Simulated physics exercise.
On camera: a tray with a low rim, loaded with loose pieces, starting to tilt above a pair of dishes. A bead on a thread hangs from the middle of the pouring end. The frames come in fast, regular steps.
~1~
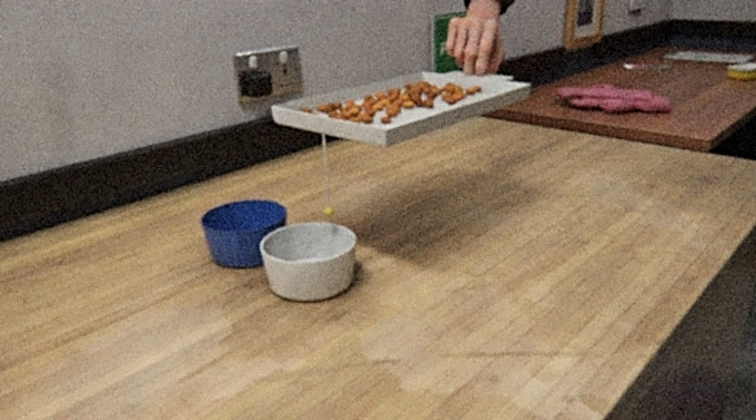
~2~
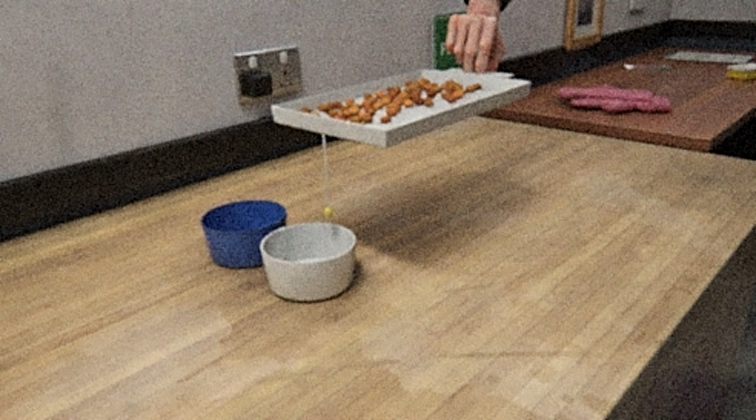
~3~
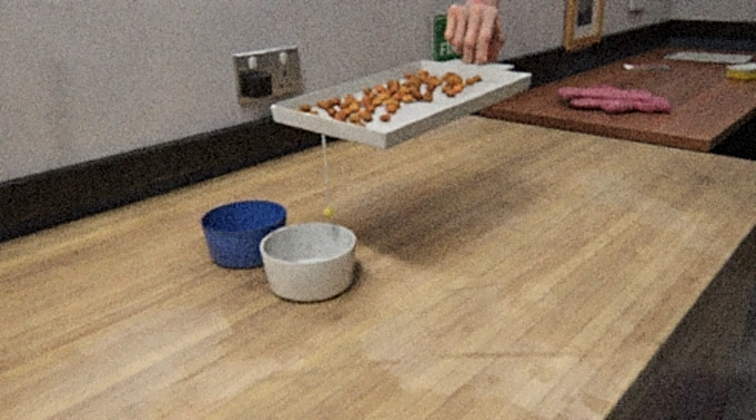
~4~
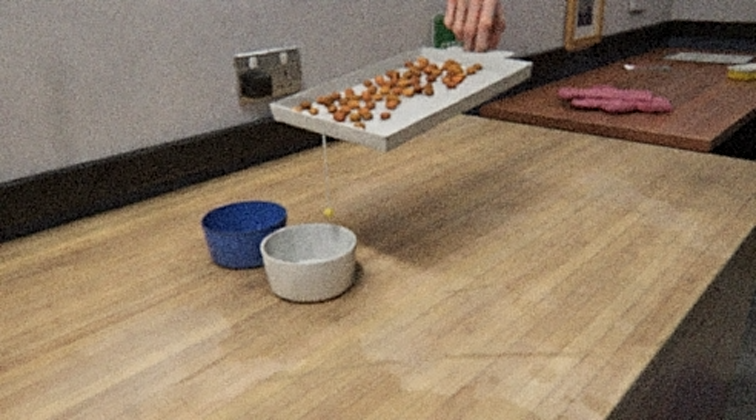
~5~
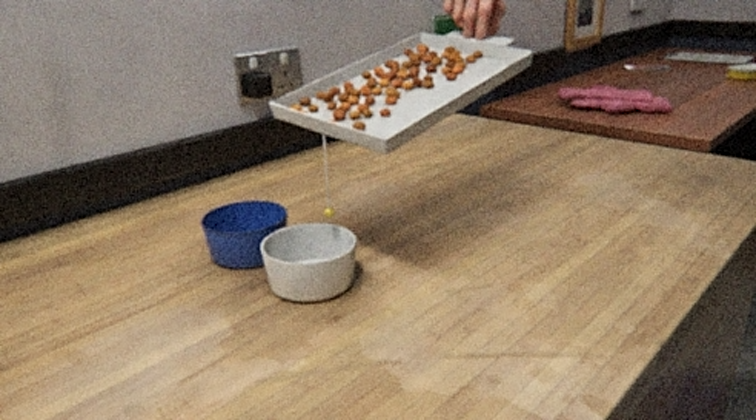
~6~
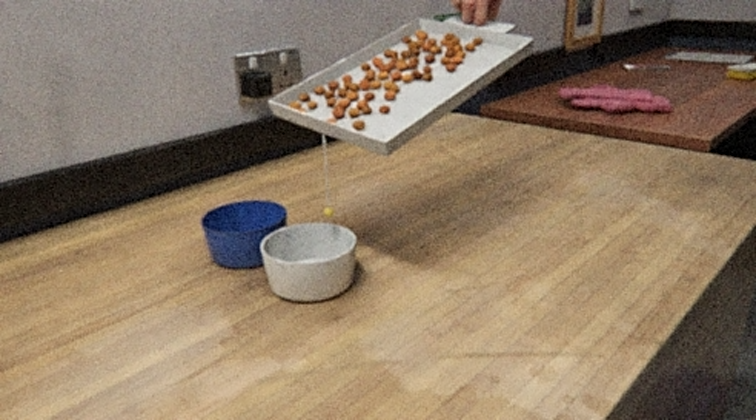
A wooden worktop stands against a grey wall with a double socket, seen from slightly above by a still camera. A hand at the top holds a white, low-rimmed tray of small brown pieces above a blue bowl and a pale grey bowl, a yellow bead hanging between, with pink gloves on a darker surface behind. The tray's far side rises steadily, its near right corner dipping slightly, while the pieces stay on it.
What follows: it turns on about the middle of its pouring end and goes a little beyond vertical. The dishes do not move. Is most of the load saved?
They take under half between them.
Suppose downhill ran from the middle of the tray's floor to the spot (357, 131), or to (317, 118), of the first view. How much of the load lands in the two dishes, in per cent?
Roughly 50 per cent, and 50 per cent.
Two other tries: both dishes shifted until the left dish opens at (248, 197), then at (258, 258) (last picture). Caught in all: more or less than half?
In turn: The smaller part; under half.
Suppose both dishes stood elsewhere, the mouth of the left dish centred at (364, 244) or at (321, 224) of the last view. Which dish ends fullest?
In turn: Left; the right dish.
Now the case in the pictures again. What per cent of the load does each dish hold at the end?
The left dish has 0 per cent, the right dish has 30.
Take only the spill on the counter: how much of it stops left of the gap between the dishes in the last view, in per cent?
It comes to 10 per cent or so.
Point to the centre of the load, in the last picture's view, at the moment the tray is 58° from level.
Roughly at (360, 115).
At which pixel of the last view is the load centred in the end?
Roughly at (357, 290).
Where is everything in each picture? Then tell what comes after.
Corners of the pouring end (274, 106) and (386, 129), level; middle of the load (404, 99), bits of cat kibble; left dish (210, 244); right dish (273, 275); bead on its thread (329, 212), in the first frame.
Corners of the pouring end (274, 106) and (386, 130), level; middle of the load (404, 97), in the second frame.
Corners of the pouring end (273, 105) and (385, 132), tipped barely, lowest at the right corner; middle of the load (387, 93), in the third frame.
Corners of the pouring end (273, 104) and (385, 135), tipped a little, lowest at the right corner; middle of the load (387, 86), in the fourth frame.
Corners of the pouring end (272, 102) and (385, 138), tipped a little, lowest at the right corner; middle of the load (386, 78), in the fifth frame.
Corners of the pouring end (271, 101) and (385, 140), tipped clearly, lowest at the right corner; middle of the load (402, 66); left dish (211, 245); right dish (274, 275), in the sixth frame.
Just after the last frame, tray tipped steeply; almost all on the tray; just a few in the air.
A moment on, tray tipped right over; roughly a third on the tray; about a tenth in the right dish; roughly a third outside both; about a tenth in the air.
Further on, tray tipped past a quarter turn; roughly a third in the right dish; roughly two thirds outside both.
When it is over, tray tipped past a quarter turn; roughly a third in the right dish; not one in the left dish; roughly two thirds outside both.
